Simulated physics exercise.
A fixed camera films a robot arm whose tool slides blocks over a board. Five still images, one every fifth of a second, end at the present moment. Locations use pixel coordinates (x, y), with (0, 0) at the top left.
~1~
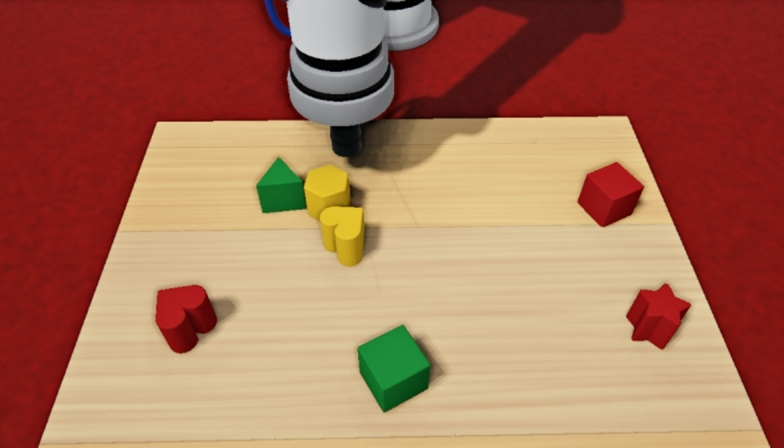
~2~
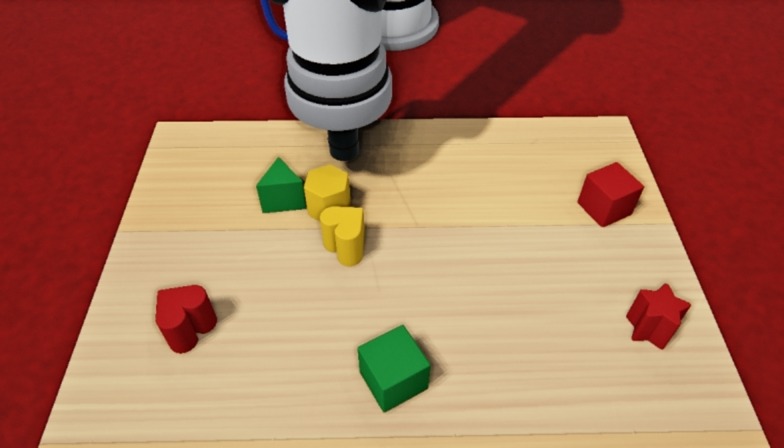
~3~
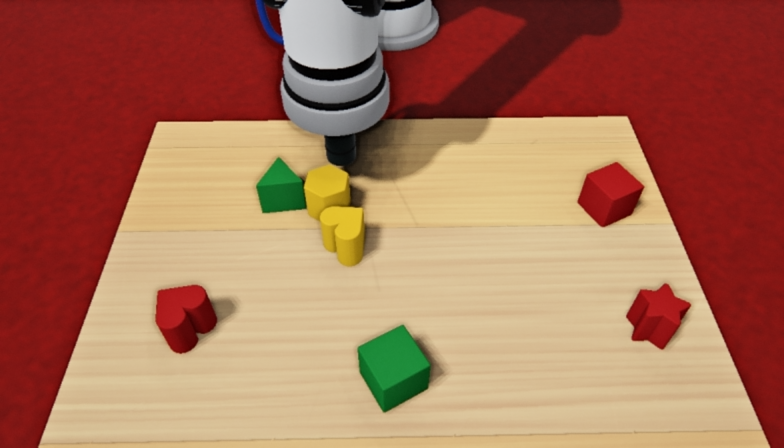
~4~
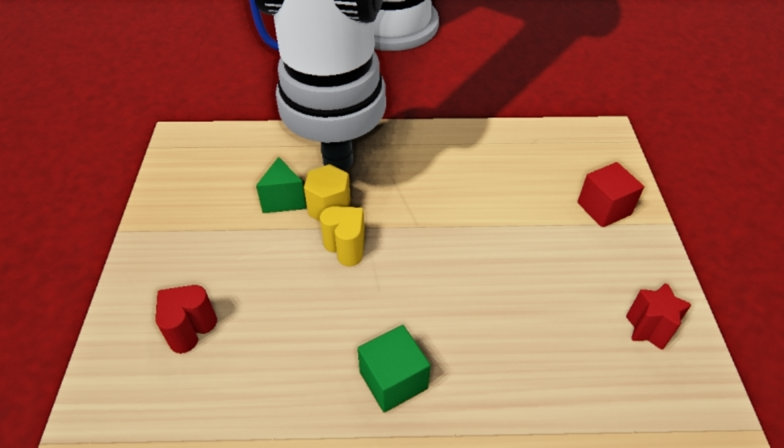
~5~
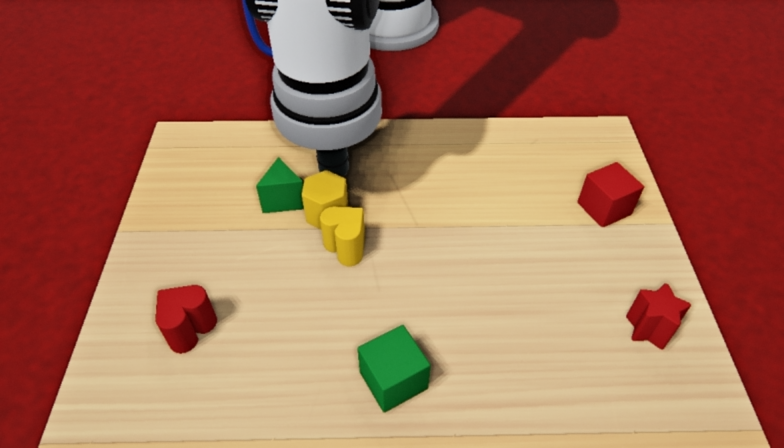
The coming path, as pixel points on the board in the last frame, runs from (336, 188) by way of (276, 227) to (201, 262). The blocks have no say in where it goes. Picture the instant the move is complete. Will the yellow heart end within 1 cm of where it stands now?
Short answer: No.
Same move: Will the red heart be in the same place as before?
Going by the path, yes.
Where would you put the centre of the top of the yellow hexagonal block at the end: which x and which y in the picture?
At pixel (292, 221).
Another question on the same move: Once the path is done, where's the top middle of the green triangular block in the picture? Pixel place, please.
If I read the scene right, the answer is (248, 185).
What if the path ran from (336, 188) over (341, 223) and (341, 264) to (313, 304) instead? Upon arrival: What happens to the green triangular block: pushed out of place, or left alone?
Once the tool is done, the green triangular block remains in the old spot.
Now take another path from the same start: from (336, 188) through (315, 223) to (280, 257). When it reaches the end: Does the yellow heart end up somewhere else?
I expect so.
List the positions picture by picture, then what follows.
Tool's lower end (347, 149); red heart (177, 303); green triangular block (279, 174); yellow hexagonal block (326, 180); yellow heart (344, 220), in the first frame.
Tool (344, 152); blocks still, in the second frame.
Tool (341, 157); blocks still, in the third frame.
Tool (338, 163); blocks still, in the fourth frame.
Tool (334, 170); red heart (177, 303); green triangular block (279, 174); yellow hexagonal block (324, 186); yellow heart (344, 220), in the fifth frame.
The first path, step by step. One third of the way, tool (295, 198); green triangular block (266, 179), turned 45° clockwise; yellow hexagonal block (302, 213), turned 50° anticlockwise; yellow heart (345, 228), turned 30° anticlockwise.
Two thirds of the way, tool (246, 222); green triangular block (248, 185), turned 100° clockwise; yellow hexagonal block (292, 221), turned 85° anticlockwise; yellow heart (345, 228), turned 30° anticlockwise.
At the end, tool (194, 245); red heart still; green triangular block (248, 185), turned 100° clockwise; yellow hexagonal block (292, 221), turned 85° anticlockwise; yellow heart (345, 228), turned 30° anticlockwise.
